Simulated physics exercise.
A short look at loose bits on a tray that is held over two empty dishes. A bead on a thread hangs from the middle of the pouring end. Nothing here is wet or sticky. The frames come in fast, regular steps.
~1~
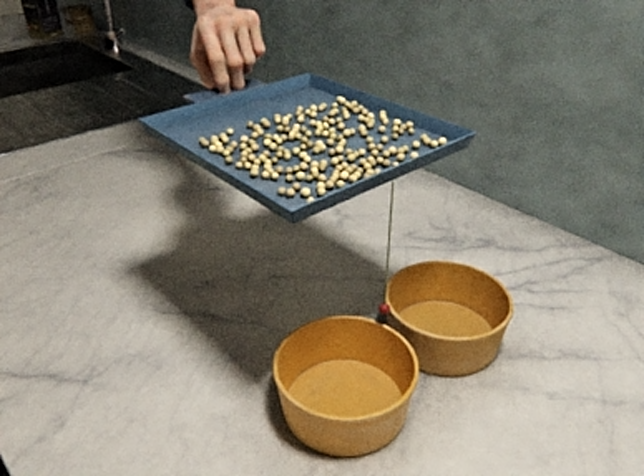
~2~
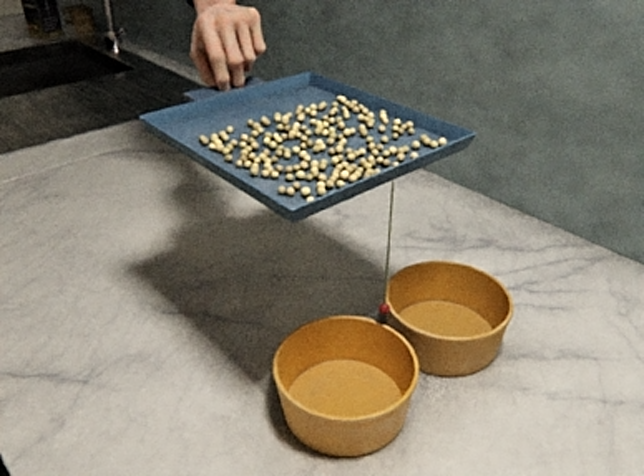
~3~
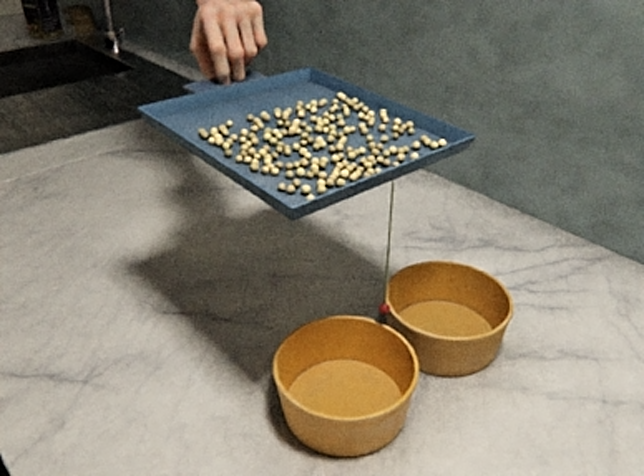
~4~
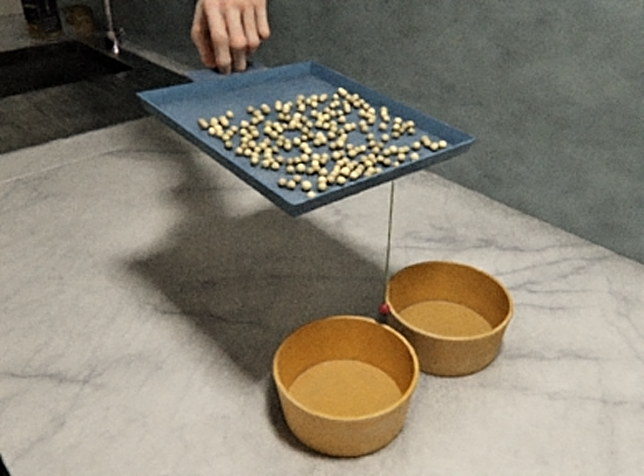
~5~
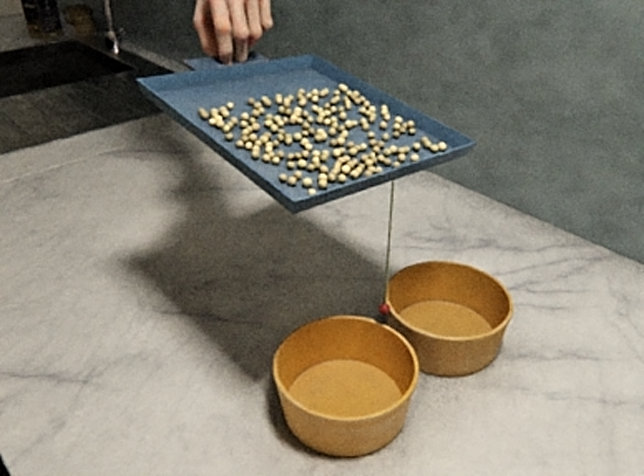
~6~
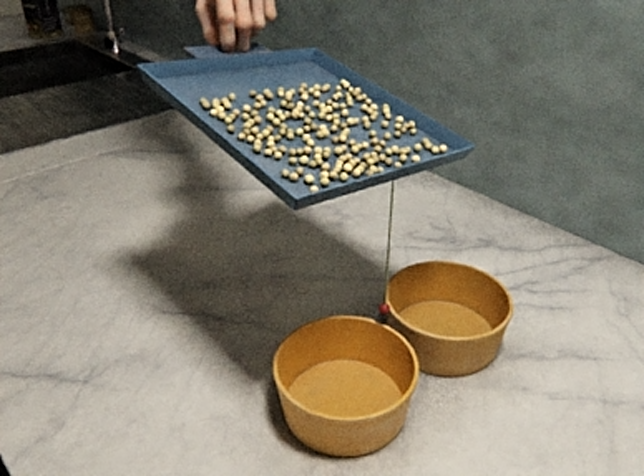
On a pale, veined marble counter against a grey-green wall, seen from slightly above, a dark sink sits at the upper left. A hand holds a blue tray of scattered pale beans above two empty, round ochre dishes, with a small red bead hanging on a thread from the tray. The hand slowly raises the handle end, tilting the tray slightly toward its lower right corner, while the camera stays still.
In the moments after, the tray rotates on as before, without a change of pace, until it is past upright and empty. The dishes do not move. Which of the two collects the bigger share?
The right-hand one ends fuller.
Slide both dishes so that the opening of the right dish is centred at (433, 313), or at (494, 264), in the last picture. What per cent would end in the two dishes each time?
About 60 and 50 per cent.
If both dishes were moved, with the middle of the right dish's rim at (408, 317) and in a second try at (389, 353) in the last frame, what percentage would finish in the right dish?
About 20 and 0 per cent.
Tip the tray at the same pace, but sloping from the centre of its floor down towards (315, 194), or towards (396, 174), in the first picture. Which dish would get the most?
At the first place the left dish, at the second the right-hand dish.
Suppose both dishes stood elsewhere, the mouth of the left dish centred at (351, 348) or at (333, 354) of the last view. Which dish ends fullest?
The first try: The right-hand dish. The second: Right.
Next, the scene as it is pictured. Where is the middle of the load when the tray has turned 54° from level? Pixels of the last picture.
At about (415, 150).
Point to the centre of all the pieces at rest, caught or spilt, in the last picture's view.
Roughly at (449, 324).
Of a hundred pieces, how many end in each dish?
Left dish: 0 %, right dish: 100 %.
Soon, tray tipped steeply; nearly all on the tray; a stray few in the right dish; a stray few in the air.
A while on, tray tipped right over; a small part on the tray; about two thirds in the right dish; a stray few outside both; about a quarter in the air.
Towards the end, tray tipped past a quarter turn; nearly all in the right dish; a stray few outside both.
Finally, tray tipped past a quarter turn; none in the left dish; nearly all in the right dish; a stray few outside both.
